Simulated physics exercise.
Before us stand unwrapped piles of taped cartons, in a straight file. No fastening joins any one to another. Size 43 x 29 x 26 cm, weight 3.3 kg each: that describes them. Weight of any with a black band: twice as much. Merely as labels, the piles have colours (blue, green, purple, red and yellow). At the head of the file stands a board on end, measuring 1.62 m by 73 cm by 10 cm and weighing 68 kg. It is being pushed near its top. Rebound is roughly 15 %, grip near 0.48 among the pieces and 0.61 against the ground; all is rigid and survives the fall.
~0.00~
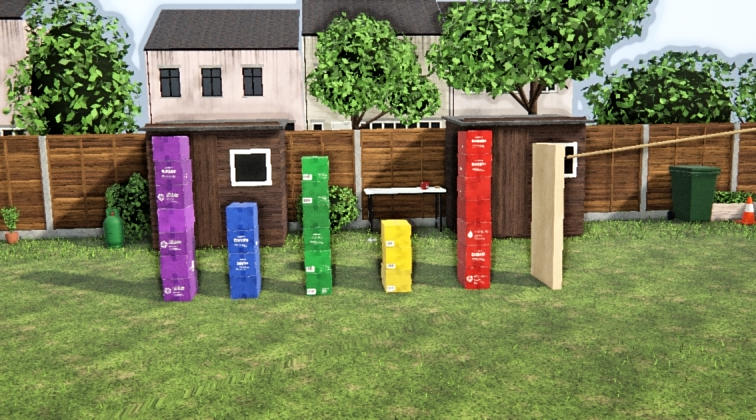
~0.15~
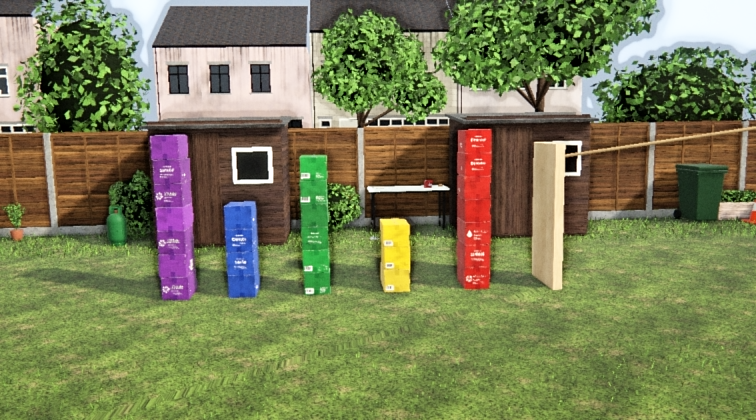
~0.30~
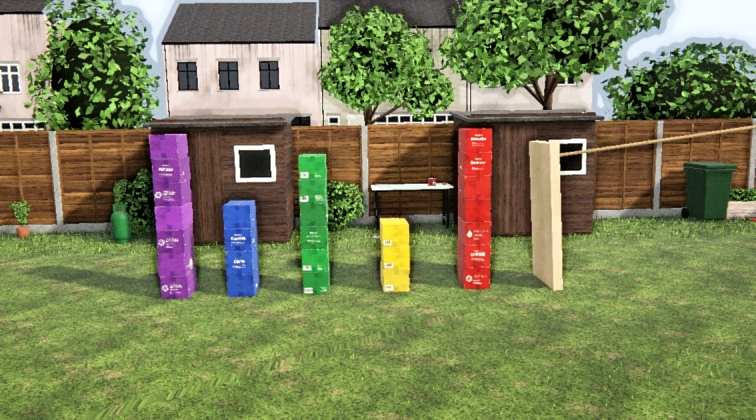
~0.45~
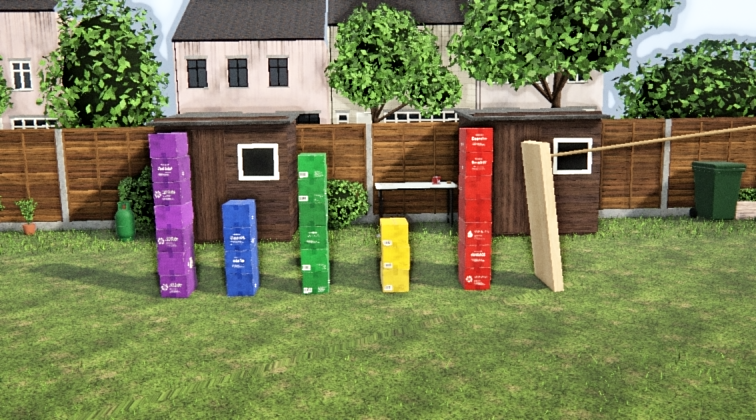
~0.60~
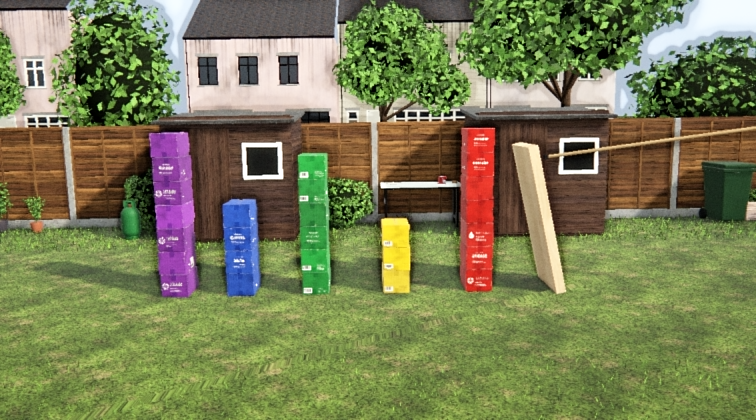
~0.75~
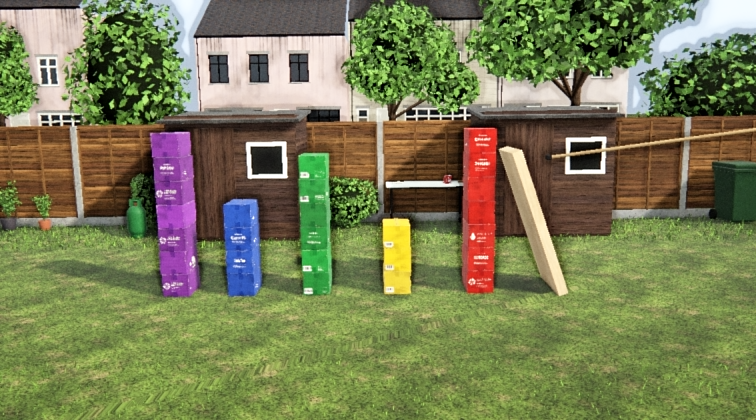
The video shows a row of purple, blue, green, yellow and red carton stacks on a lawn as a pole pushes an upright board beside the red stack, tilting it leftward while the stacks stay still and the view shifts slightly.
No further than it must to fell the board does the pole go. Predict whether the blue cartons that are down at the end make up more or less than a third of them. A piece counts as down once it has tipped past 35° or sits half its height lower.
Prediction: More than a third.
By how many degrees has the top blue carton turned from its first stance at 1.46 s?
I'd estimate close to 0°.
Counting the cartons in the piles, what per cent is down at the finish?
Near 95 per cent.
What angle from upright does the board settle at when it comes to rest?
Around 75 degrees, give or take.
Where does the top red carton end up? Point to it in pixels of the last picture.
Around (464, 239).
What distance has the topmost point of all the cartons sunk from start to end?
By about 100 cm, start to end.
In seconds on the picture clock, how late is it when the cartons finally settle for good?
Around 4.5 s.
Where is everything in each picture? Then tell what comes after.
In the first picture (places mark the middle of the side facing us; the camera moves round a little), pole end (566, 158) 12 cm short, board 0° from upright; top blue carton (240, 219); top yellow carton (398, 237); the rest undisturbed.
The second picture shows pole end 30 mm short, board 0° from upright; top blue carton (238, 218).
The third picture shows pole end 6 cm in, board 3° from upright; top blue carton (237, 217).
The fourth picture shows pole end 15 cm in, board 7° from upright; top blue carton (236, 216); the rest undisturbed.
The fifth picture shows pole end (547, 157) 18 cm in, stopped, board 12° from upright; top blue carton (236, 216); the rest undisturbed.
The sixth picture shows pole end (550, 158) 18 cm in, stopped, board 19° from upright; top blue carton (237, 216); top red carton (483, 141); the rest undisturbed.
After 1.46 s, board 71° from upright; none of the 4 blue cartons down (8 of 27 in all colours); top blue carton unmoved; top red carton on its side.
After 3.12 s, board 73° from upright; 4 of the 4 blue cartons down (19 of 27 in all colours); top blue carton leaning 18°, 14 cm lower; top red carton on its side.
At rest (4.7 s), board 73° from upright; 4 of the 4 blue cartons down (25 of 27 in all colours); top blue carton on its side; top red carton on its side. That is 100 per cent. As the last picture would show them, middles, top blue carton near (151, 254), top red carton near (464, 239).
